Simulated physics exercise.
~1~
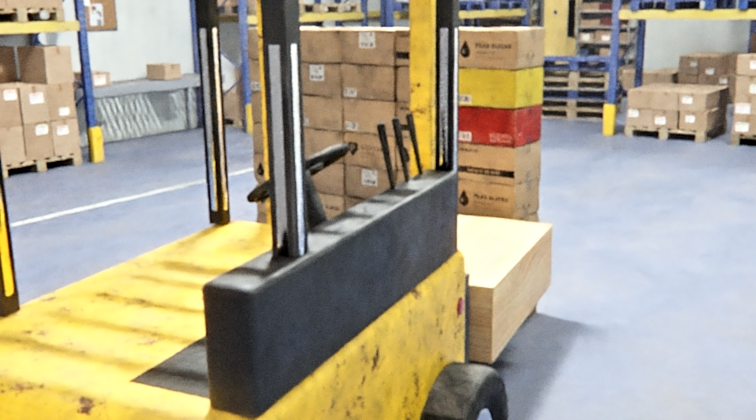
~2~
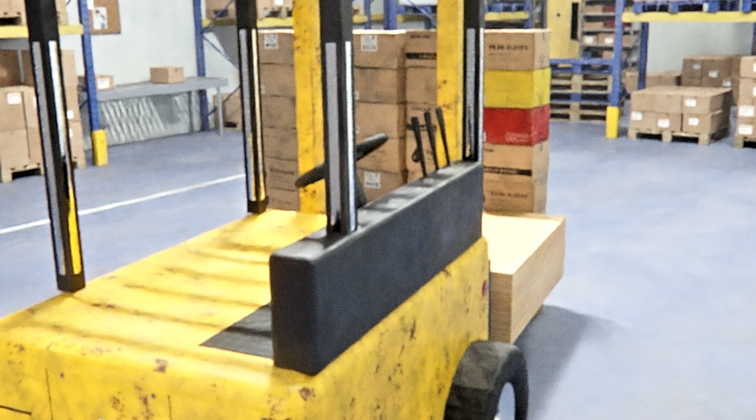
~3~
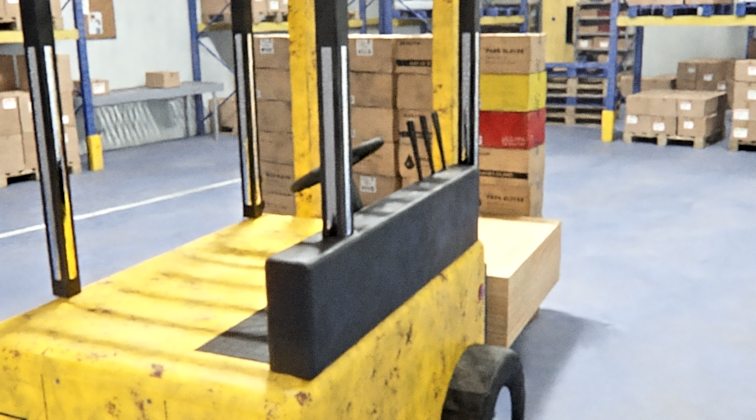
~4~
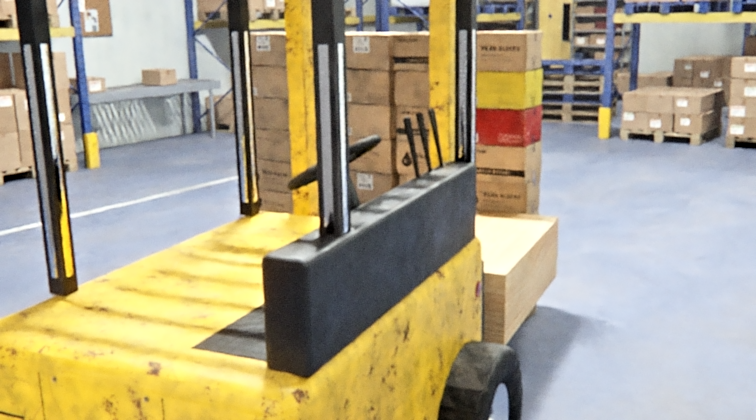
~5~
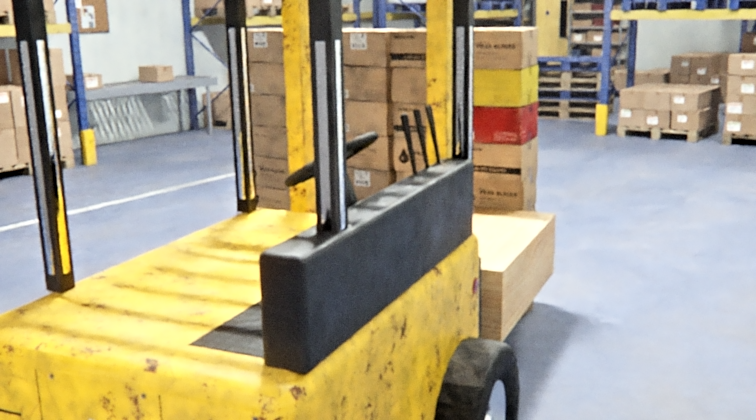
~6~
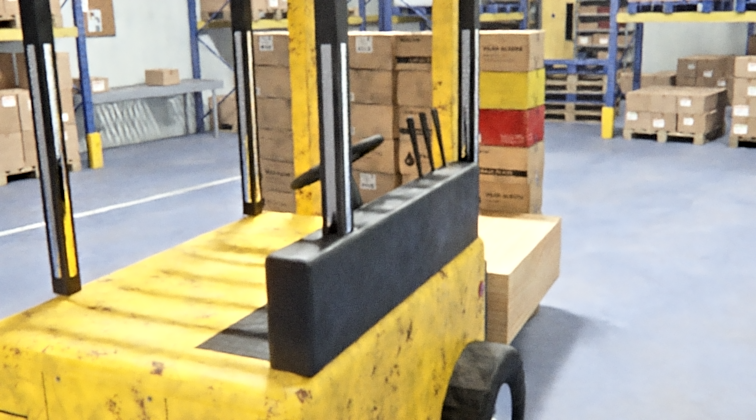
A yellow forklift carrying a pale wooden case stood up against a wall of stacked cartons, seeming to shift slightly as the view swayed, then stayed put, and the stack, with its yellow and red cartons, was still standing at the end.
